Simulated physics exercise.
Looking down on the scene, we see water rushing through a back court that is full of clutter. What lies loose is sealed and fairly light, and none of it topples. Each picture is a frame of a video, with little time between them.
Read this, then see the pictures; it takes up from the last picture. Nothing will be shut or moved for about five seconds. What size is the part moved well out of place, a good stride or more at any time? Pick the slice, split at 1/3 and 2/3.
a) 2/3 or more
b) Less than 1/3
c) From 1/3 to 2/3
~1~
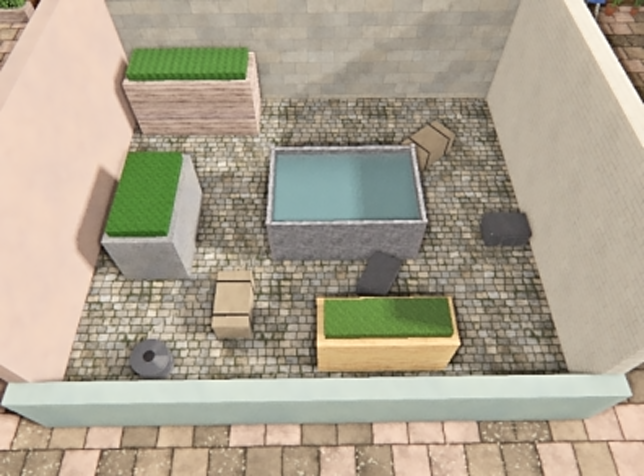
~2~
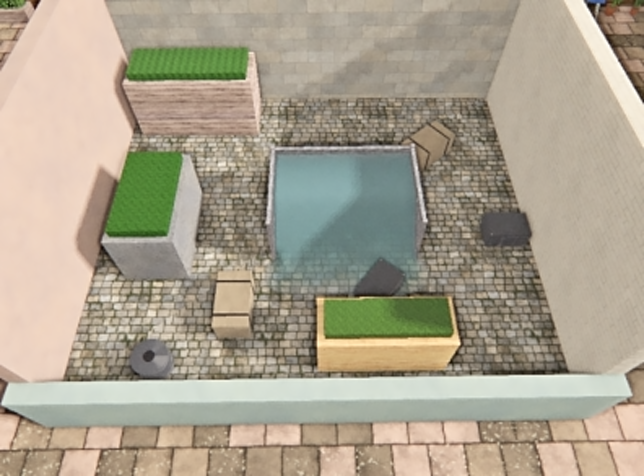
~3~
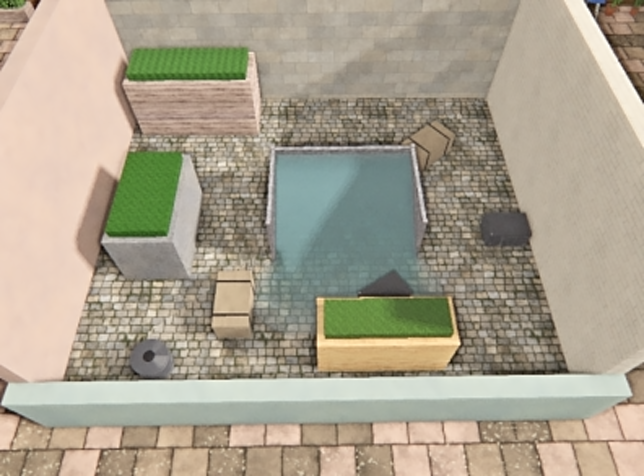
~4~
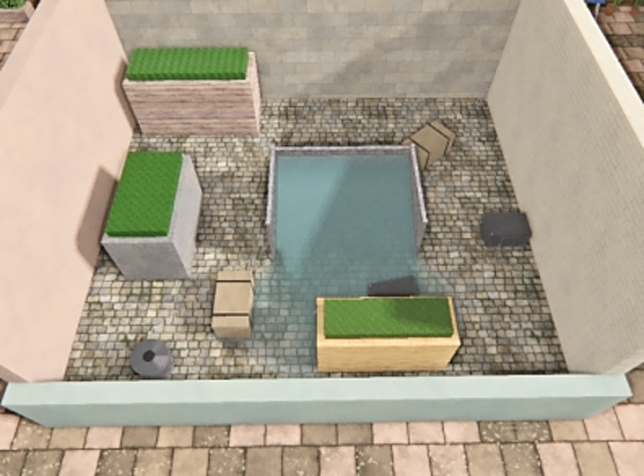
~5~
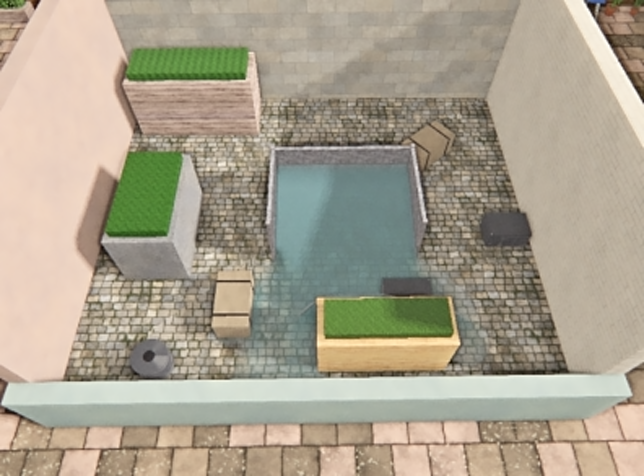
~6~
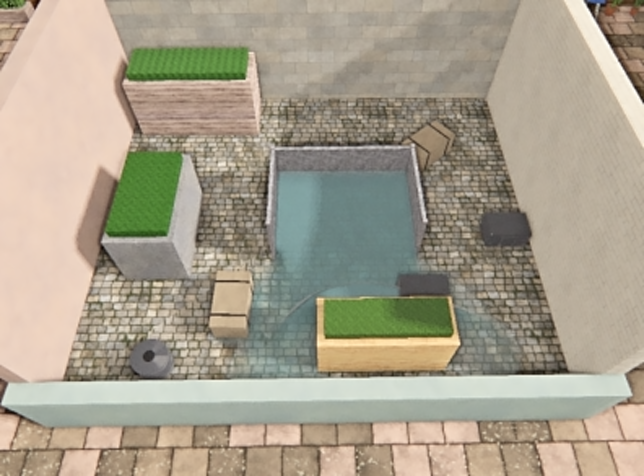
2/3 or more (a).
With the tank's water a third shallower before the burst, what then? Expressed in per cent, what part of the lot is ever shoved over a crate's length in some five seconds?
I'd put it near 80 per cent of the loose things.
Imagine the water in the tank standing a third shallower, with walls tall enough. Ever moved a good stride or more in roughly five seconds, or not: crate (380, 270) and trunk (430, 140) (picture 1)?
First: Travelled that far. Second: Stayed within that.
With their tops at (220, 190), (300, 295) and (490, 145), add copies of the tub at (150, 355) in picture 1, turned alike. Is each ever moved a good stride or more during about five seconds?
First falls short; second driven off; third driven off.
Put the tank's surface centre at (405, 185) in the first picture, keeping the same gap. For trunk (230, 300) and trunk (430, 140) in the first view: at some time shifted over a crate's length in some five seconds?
Taking them in turn: Got there and didn't get there.
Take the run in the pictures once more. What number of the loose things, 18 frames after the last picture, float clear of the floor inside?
Counted: 3.
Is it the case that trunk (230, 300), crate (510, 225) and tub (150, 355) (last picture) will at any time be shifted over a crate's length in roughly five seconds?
One by one: Cleared the mark; cleared the mark; cleared the mark.
A moment on, 1 of 5 are well off their spots; 1 afloat.
Next, 4 of 5 are well off their spots; 1 afloat.
Later, 4 of 5 are well off their spots; 3 afloat.
In the end, 4 of 5 are well off their spots, and 4 have been at some point; 3 afloat.
